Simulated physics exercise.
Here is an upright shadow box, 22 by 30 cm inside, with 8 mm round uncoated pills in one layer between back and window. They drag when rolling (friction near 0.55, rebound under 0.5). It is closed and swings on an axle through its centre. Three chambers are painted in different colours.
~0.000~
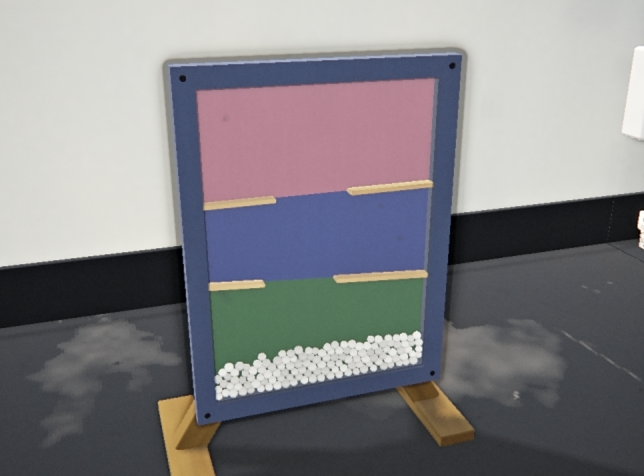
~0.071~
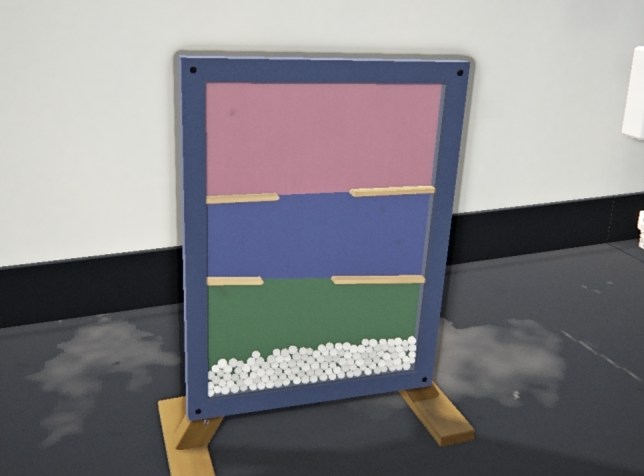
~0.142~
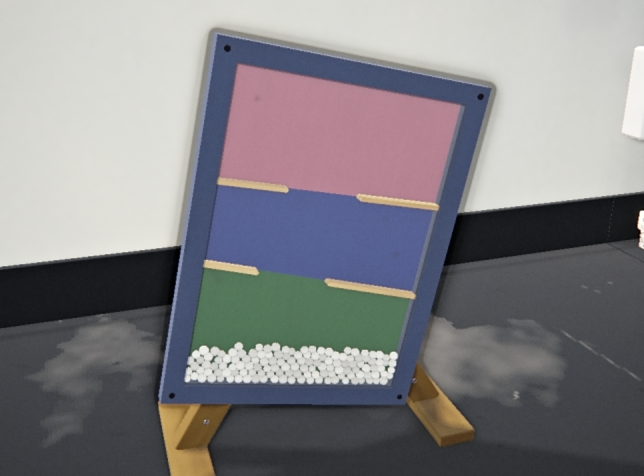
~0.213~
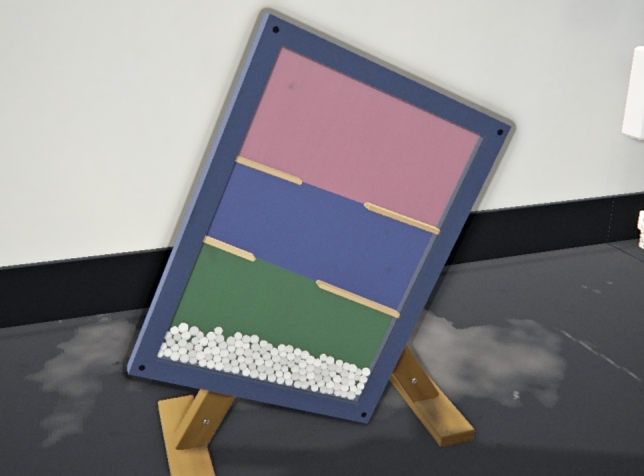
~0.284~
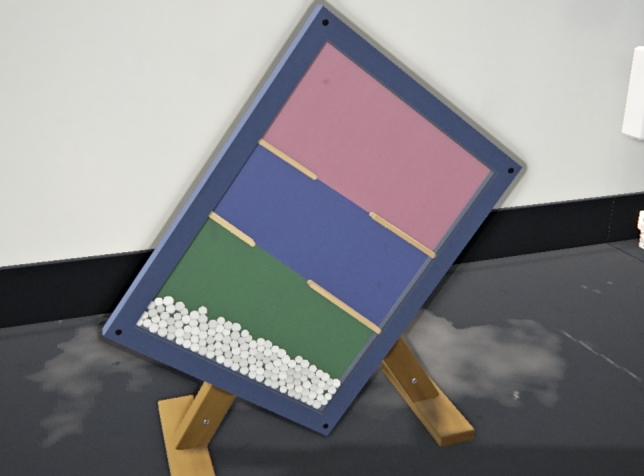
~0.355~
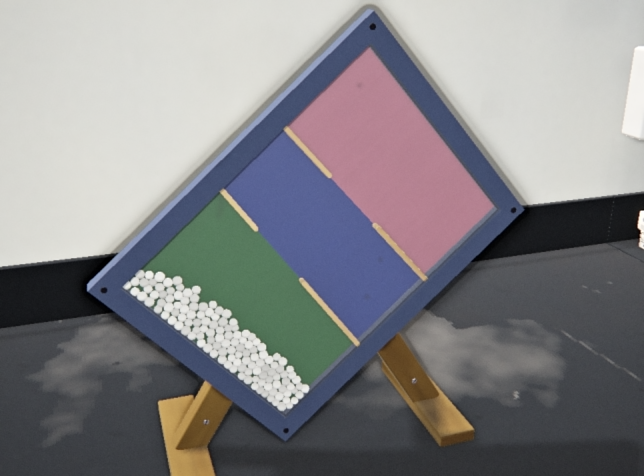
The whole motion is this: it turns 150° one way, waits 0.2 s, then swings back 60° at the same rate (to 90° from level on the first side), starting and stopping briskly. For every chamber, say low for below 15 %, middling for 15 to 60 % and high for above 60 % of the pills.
Pink chamber: Low; blue chamber: Low; green chamber: High.
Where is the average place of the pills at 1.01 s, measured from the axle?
About 10 cm left and 4 cm above.
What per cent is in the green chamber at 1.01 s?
Some 100 per cent.
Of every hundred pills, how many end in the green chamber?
About 90 per cent.
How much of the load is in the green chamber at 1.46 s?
Some 90 per cent.
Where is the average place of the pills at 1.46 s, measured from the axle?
About 10 cm left and 3 cm below.
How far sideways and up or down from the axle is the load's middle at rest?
Some 8 cm left and 7 cm below.
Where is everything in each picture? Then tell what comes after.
The first picture shows level; about 130 pills; pills' middle (323, 364); highest (299, 350); pink (320, 139), blue (325, 236), green (318, 330).
The second picture shows turned 3° clockwise; pills' middle (316, 365); highest (256, 355).
The third picture shows turned 12° clockwise; pills' middle (296, 366); highest (204, 351); wall ends (199, 263) to (255, 271), (328, 282) to (415, 296), (213, 180) to (285, 189), (360, 198) to (439, 207).
The fourth picture shows turned 25° clockwise; pills' middle (270, 363); highest (183, 328).
The fifth picture shows turned 37° clockwise; pills' middle (246, 354); highest (168, 301).
The sixth picture shows turned 49° clockwise; pills' middle (227, 343); highest (140, 274); pink (396, 168), blue (327, 240), green (248, 309).
After 1.01 s, it stands 150° clockwise; the pills' middle is 10 cm left of and 4 cm above the centre; green 100 %.
After 1.46 s, it stands 120° clockwise; the pills' middle is 10 cm left of and 3 cm below the centre; pink 5 %, blue 5 %, green 90 %.
After 1.70 s, it stands 90° clockwise; the pills' middle is 8 cm left of and 7 cm below the centre; pink 5 %, blue 5 %, green 90 %.
Settled by 2.2 s, it stands 90° clockwise; pink 5 %, blue 5 %, green 90 %.
